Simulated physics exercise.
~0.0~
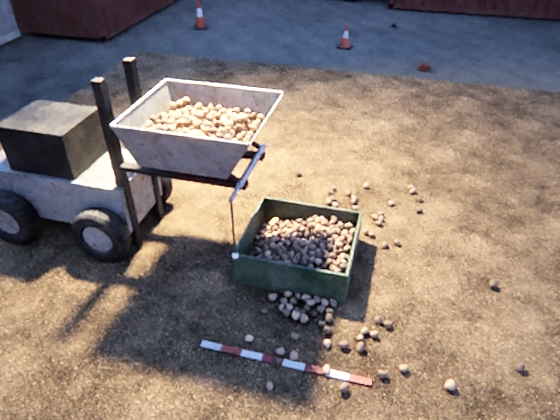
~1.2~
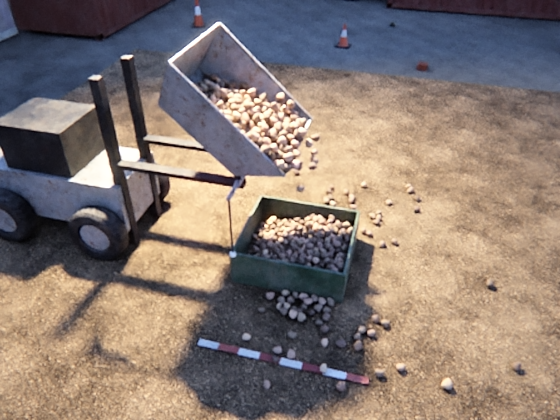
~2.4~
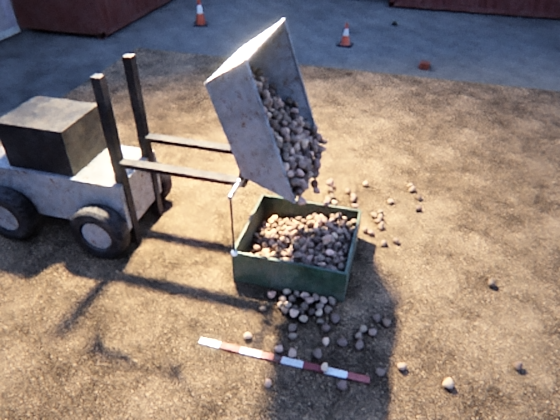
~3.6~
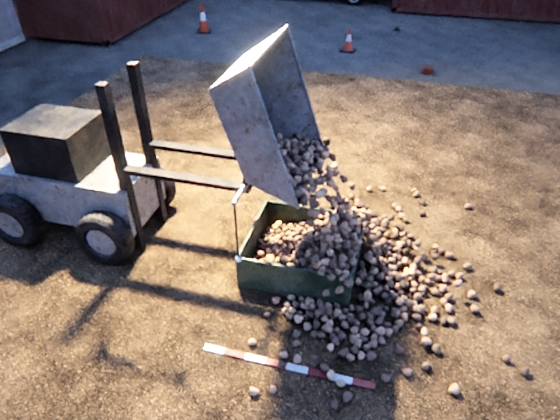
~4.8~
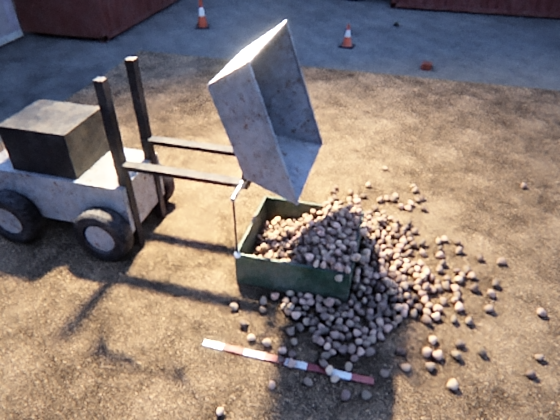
A fork truck with a pale body and a dark block on top stands at the left of a sunlit brown yard, seen from above, holding a grey skip of pale stones over a green bin already heaped with stones. More stones lie scattered around the bin, near a red-and-white staff, with orange cones behind. The skip tips forward to the right, its stones gathering at the lip, then tilts more steeply. The load pours out, filling the bin and spilling heavily over its right and front sides. Finally the skip hangs empty above a broad heap that partly buries the bin.
